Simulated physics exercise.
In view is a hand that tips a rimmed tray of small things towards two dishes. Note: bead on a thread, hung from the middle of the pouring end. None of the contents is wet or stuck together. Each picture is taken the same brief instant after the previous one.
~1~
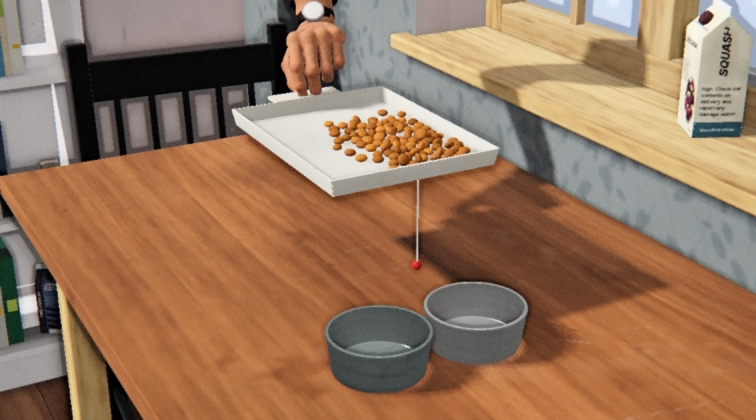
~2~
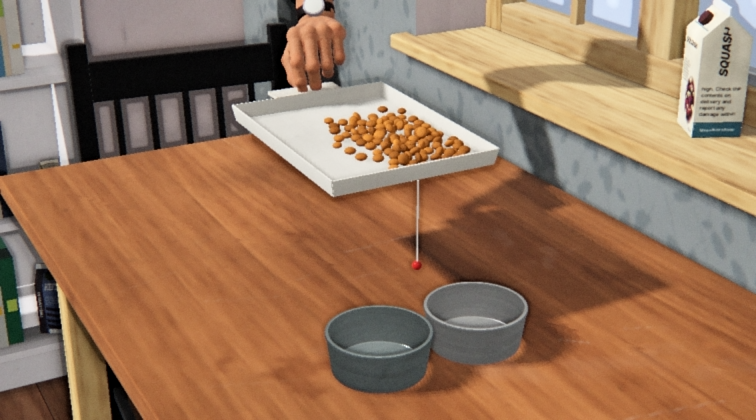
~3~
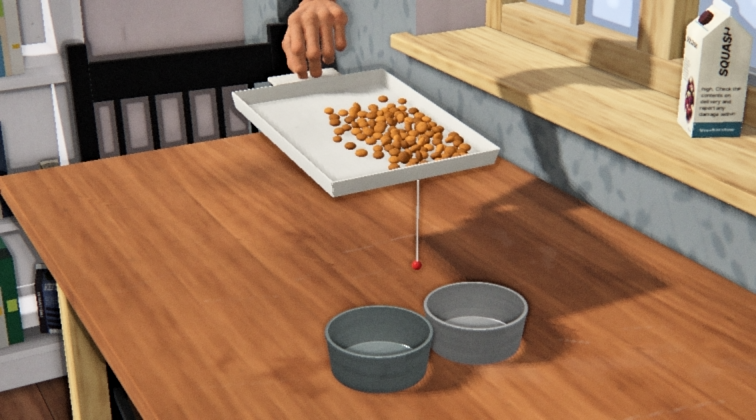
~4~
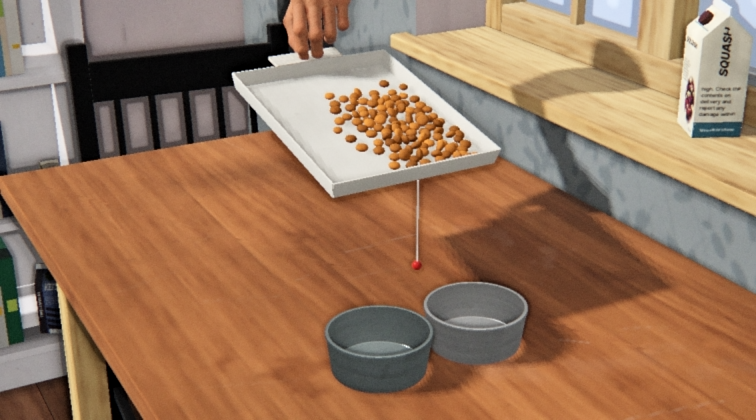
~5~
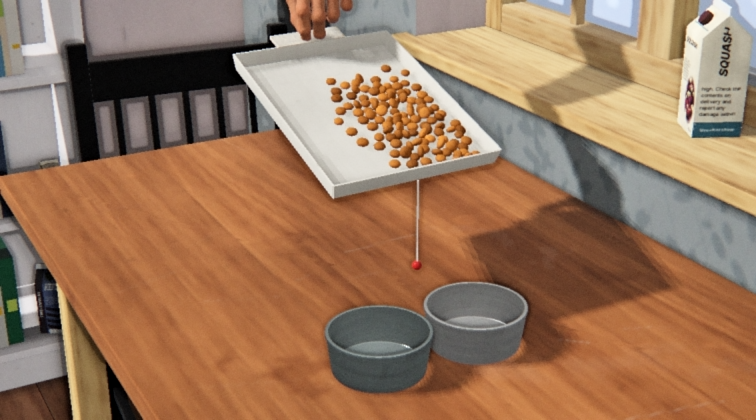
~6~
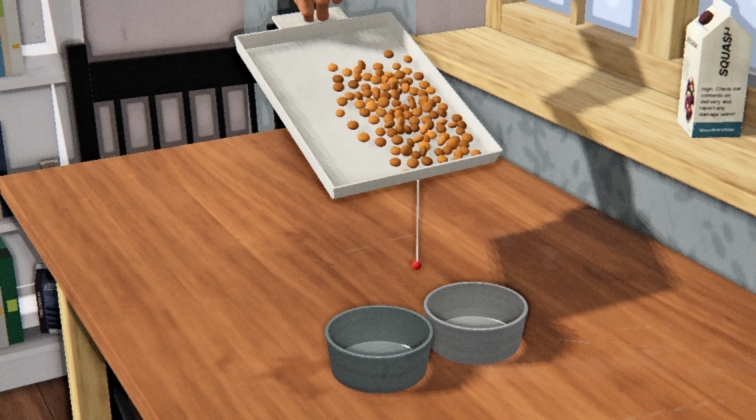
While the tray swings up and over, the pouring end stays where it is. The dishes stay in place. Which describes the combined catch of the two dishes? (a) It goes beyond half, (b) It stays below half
It goes beyond half.
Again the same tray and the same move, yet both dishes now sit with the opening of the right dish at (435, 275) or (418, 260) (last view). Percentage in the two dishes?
30 %, then 0 %.
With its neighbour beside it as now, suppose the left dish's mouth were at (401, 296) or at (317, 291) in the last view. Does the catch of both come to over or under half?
Taking the tries in order: A major share, followed by a minor share.
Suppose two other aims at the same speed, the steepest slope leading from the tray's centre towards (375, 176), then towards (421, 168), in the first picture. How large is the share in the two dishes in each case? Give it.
Somewhere close to 40 % the first time, 30 % the second.
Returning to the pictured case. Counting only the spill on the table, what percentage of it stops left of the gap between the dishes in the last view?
60 %, roughly.
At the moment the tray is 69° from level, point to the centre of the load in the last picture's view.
The load is centred about (429, 160).
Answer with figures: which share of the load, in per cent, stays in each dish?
Left dish: 20; right dish: 50 percent.
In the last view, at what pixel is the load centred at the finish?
The centre settles at about (458, 336).
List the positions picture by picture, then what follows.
The first frame shows corners of the pouring end near (333, 179) and (494, 148), level; middle of the load near (404, 143), bits of cat kibble; left dish near (405, 369); right dish near (503, 341); bead on its thread near (417, 265).
The second frame shows corners of the pouring end near (333, 179) and (494, 148), level; middle of the load near (404, 141).
The third frame shows corners of the pouring end near (334, 180) and (495, 148), tipped barely, level across its low end; middle of the load near (404, 136).
The fourth frame shows corners of the pouring end near (334, 182) and (496, 148), tipped a little, level across its low end; middle of the load near (405, 129).
The fifth frame shows corners of the pouring end near (335, 183) and (497, 148), tipped clearly, level across its low end; middle of the load near (406, 122).
The sixth frame shows corners of the pouring end near (336, 185) and (498, 149), tipped clearly, level across its low end; middle of the load near (408, 115); left dish near (405, 369); right dish near (503, 341).
Shortly afterwards, tray tipped steeply; all but a few on the tray; a little in the air.
Next, tray tipped past a quarter turn; near a quarter on the tray; a little in the left dish; near a third in the right dish; near a quarter outside both; a little in the air.
Some moments later, tray tipped past a quarter turn; near a quarter in the left dish; near half in the right dish; near a third outside both.
In the end, tray tipped past a quarter turn; near a quarter in the left dish; near half in the right dish; near a third outside both.
